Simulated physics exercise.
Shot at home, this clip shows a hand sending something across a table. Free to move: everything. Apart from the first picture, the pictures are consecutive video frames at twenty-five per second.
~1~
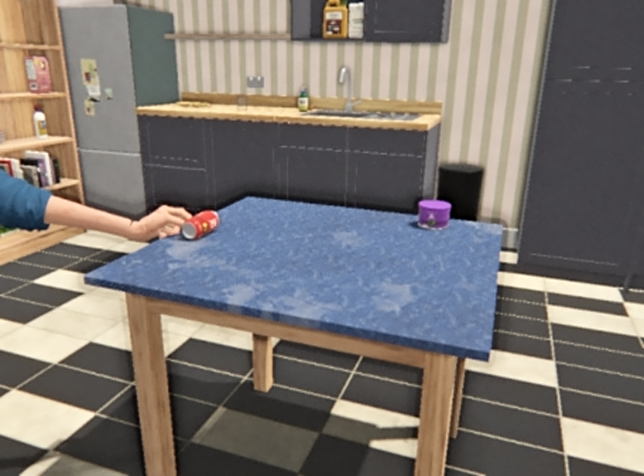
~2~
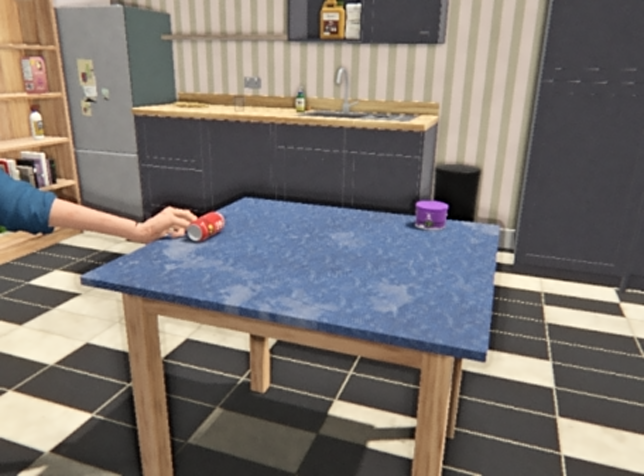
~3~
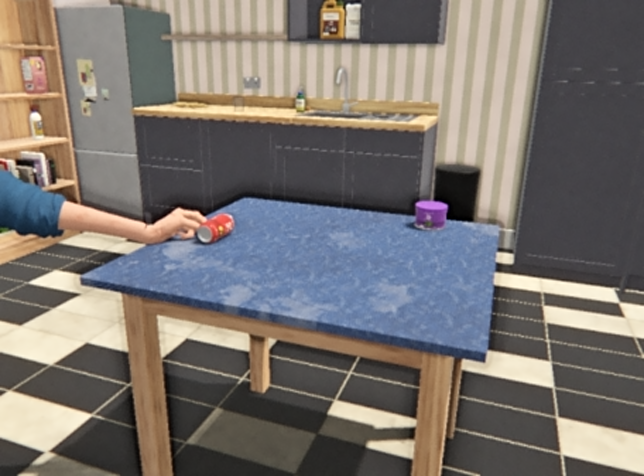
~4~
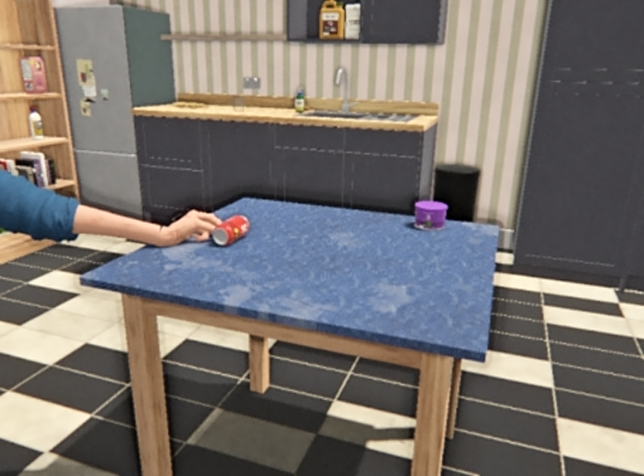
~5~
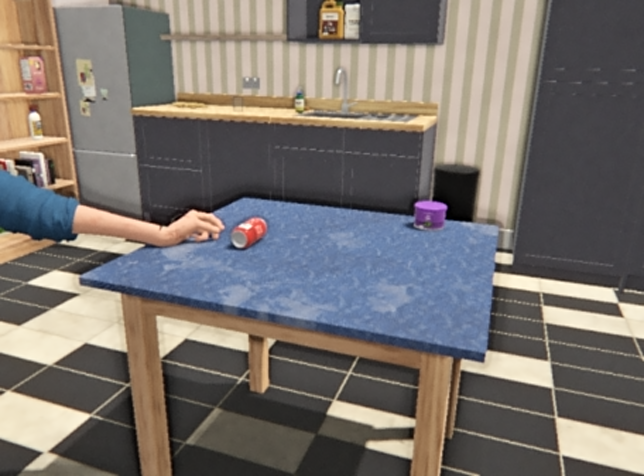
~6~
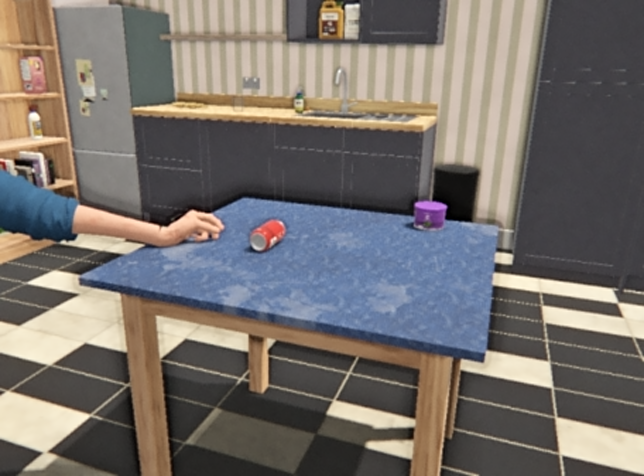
In a kitchen, a hand pushed a red can lying on its side across a blue table, then let go as the can rolled on to the right, near a purple container.
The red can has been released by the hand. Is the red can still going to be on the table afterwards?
Bet it clears the edge, honestly.
Then, 0.20 s past the last view, red can displaced well along near (365, 248).
Then, 0.40 s past the last view, red can displaced well along near (466, 262).
Then, 0.70 s past the last view, red can now off the table.
Then, 0.90 s past the last view, things are still on the move.
Finally, off the table, red can.
